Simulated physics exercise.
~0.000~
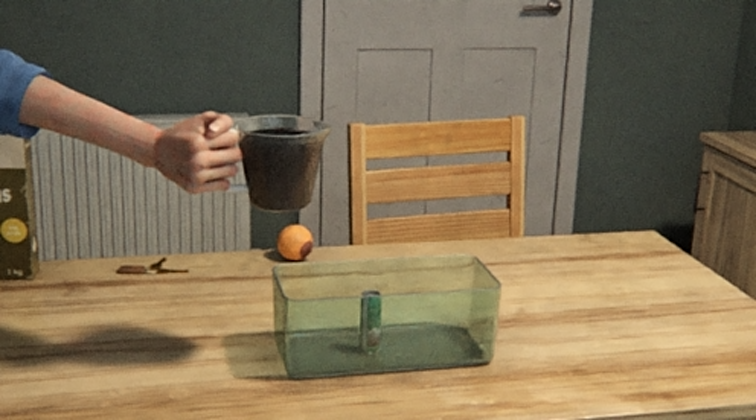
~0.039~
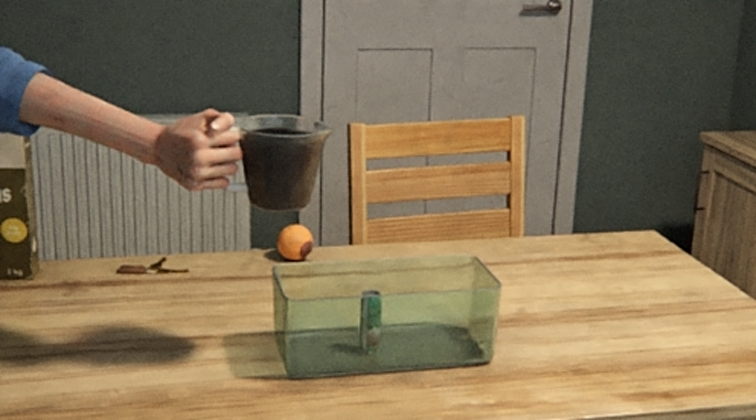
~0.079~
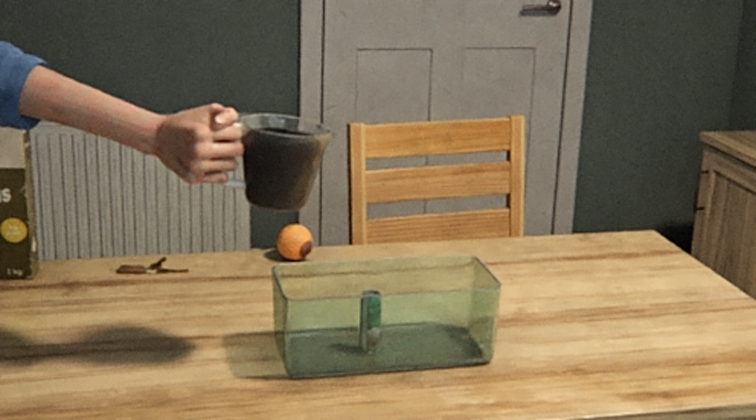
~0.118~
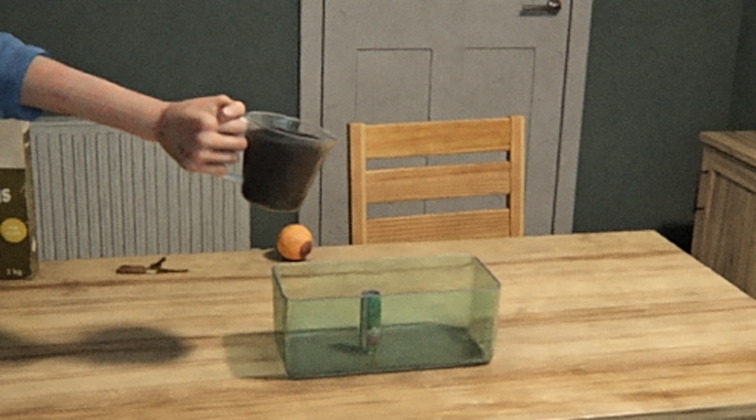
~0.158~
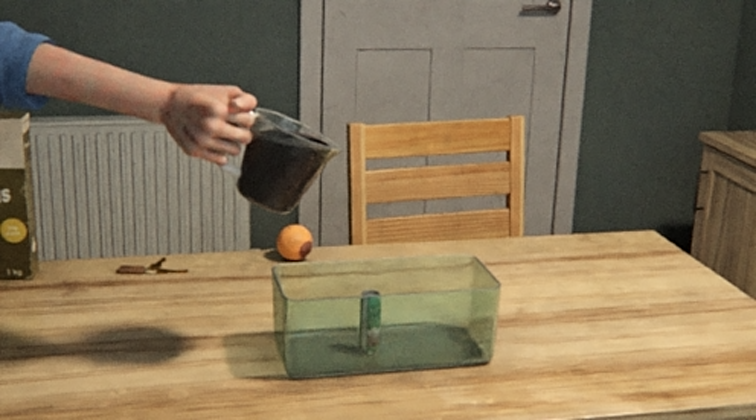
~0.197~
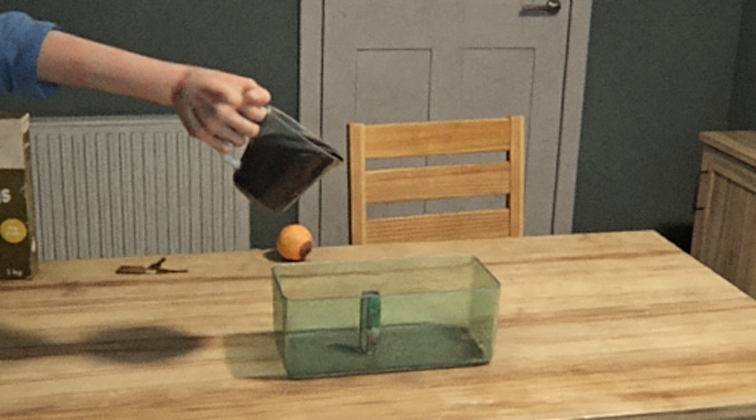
At a wooden table in a room with a grey door, a hand holds a flared jug of dark liquid upright, above and left of a greenish clear basin with a small tin inside. The hand gradually tilts the jug rightward until it leans steeply, its rim lowered toward the basin.
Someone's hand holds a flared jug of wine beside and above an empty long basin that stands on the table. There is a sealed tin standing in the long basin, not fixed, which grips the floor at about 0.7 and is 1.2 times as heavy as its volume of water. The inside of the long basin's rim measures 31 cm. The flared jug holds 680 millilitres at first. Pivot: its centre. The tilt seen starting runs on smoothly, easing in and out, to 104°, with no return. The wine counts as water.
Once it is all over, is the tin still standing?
No.
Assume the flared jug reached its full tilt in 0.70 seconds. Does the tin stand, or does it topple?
In that case the tin overturns.
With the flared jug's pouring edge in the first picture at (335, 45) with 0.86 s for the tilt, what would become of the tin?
Then it remains upright.
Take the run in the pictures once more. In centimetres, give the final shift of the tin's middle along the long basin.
In the end the tin's centre has shifted about 11.5 centimetres.
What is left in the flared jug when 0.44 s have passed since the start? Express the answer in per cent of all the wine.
Roughly 38 %.
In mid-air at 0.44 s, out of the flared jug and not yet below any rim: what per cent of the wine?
Some 42 % is the figure.
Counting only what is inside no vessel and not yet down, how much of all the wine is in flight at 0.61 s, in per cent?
Roughly 16 %.
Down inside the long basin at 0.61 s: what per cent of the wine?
Some 78 per cent.
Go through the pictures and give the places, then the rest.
In the first frame, it leans 0°; its right rim is at (332, 126); the wine meets the walls at (240, 138) and (321, 136); the long basin's rim runs from (279, 284) to (488, 272); the tin's top is at (371, 296).
In the second frame, it leans 2°; its right rim is at (333, 127); the wine meets the walls at (241, 137) and (321, 136).
In the third frame, it leans 7°; its right rim is at (336, 131); the wine meets the walls at (242, 134) and (323, 138).
In the fourth frame, it leans 14°; its right rim is at (339, 139); the wine meets the walls at (246, 133) and (327, 141).
In the fifth frame, it leans 25°; its right rim is at (342, 150); the wine meets the walls at (249, 137) and (334, 145).
In the sixth frame, it leans 36°; its right rim is at (343, 162); the wine meets the walls at (246, 151) and (334, 152); 1 per cent is over the edge.
By 0.44 s the tilt is 101° and 38 per cent is still to pour; the tin stands where it began.
By 0.61 s the tilt is 104° and 6 per cent is still to pour; the tin stands 1 cm from where it began.
By 0.79 s the tilt is 104° and 0 per cent is still to pour; the tin leans 29°.
By 0.99 s the tilt is 104° and 0 per cent is still to pour; the tin lies on its side.
At rest the tin lies on its side.
